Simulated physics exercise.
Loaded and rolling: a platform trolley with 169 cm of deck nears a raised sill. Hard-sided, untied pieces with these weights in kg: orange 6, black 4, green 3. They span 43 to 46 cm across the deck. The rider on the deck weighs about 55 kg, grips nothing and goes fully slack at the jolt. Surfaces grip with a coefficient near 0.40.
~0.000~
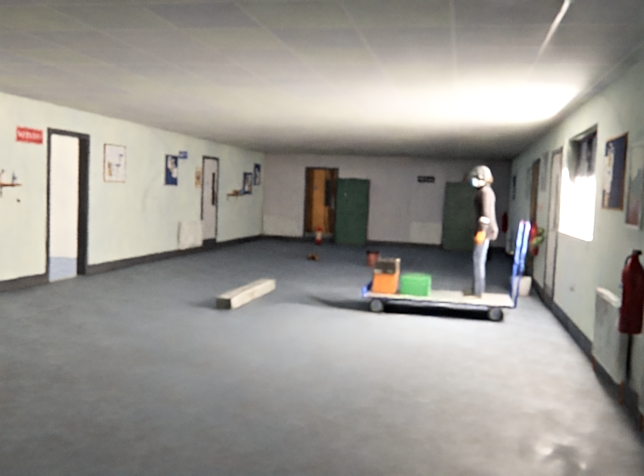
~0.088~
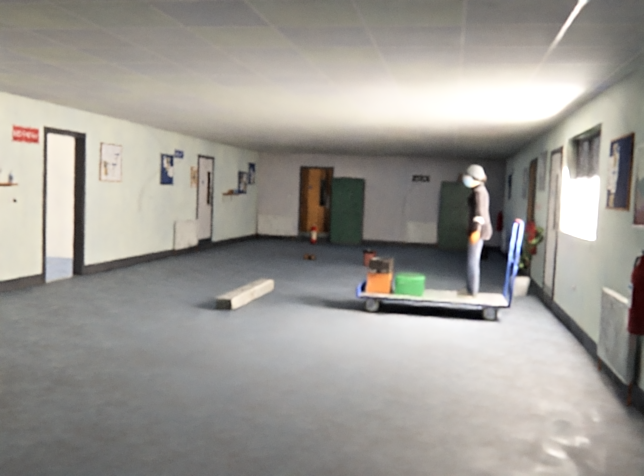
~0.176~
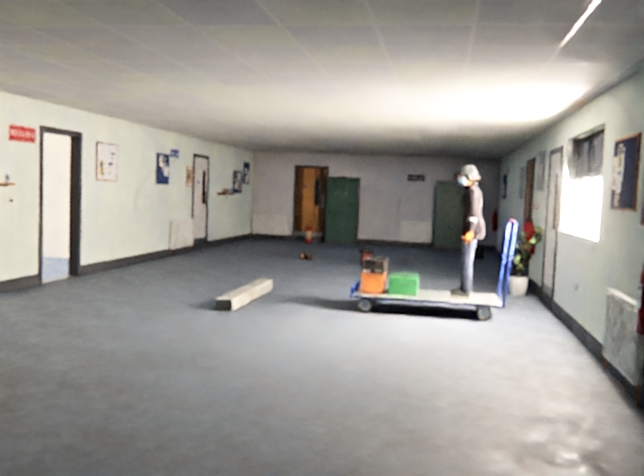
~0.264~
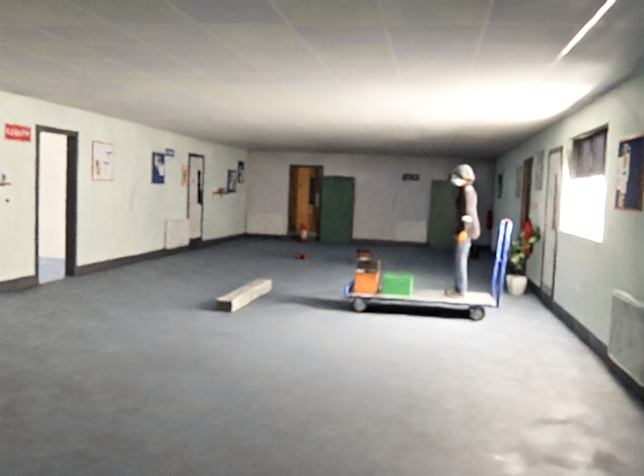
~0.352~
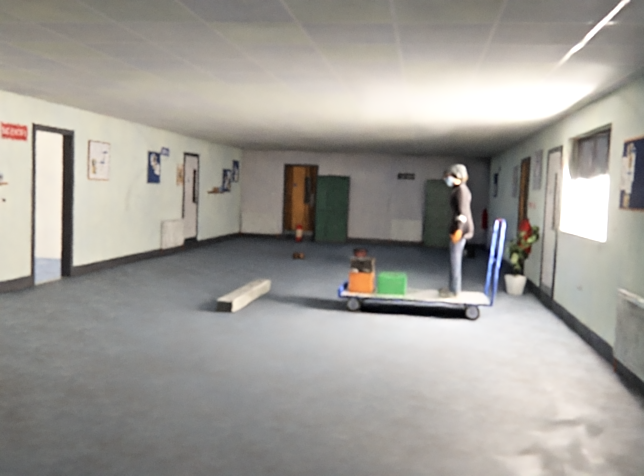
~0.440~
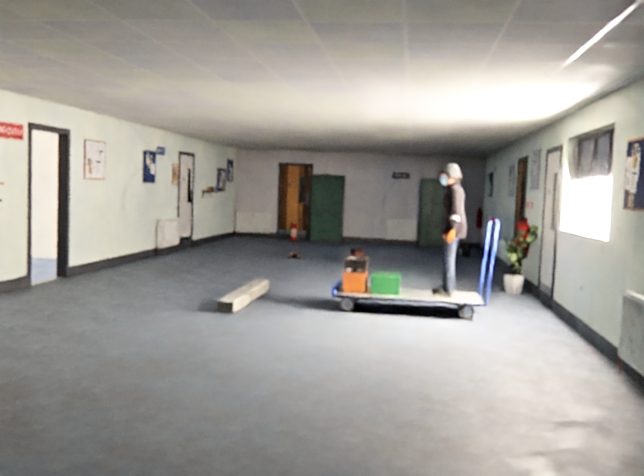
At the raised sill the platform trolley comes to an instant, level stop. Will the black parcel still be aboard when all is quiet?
The black parcel keeps its place on the deck.
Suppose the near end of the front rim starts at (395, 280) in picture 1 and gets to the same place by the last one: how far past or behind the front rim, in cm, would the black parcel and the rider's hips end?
Then black 60 past, hips 70 behind.
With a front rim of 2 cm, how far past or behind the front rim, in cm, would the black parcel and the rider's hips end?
In that case black 10 behind, hips 110 behind.
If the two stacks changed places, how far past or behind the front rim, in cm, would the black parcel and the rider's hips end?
Then black 50 behind, hips 110 behind.
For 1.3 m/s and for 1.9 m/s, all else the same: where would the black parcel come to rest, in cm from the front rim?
About 30 cm past and 50 cm past.
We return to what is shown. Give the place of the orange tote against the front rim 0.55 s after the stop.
Some 15 cm behind it.
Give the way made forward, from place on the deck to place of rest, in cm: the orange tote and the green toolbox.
Forward: Orange 5, green 15.
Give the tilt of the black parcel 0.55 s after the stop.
About 0°.
Impact comes at 1.68 s.
After 1.93 s the black parcel is 12 cm behind the rim, tilted 0°, near (257, 259) in the last picture's view.
After 2.23 s the black parcel is 12 cm behind the rim, tilted 0°, near (257, 259) in the last picture's view.
After 2.68 s the black parcel is 12 cm behind the rim, tilted 0°, near (257, 259) in the last picture's view.
Final state at 2.9 s, nothing is past the rim; behind it, orange tote, black parcel, green toolbox and the rider's hips.
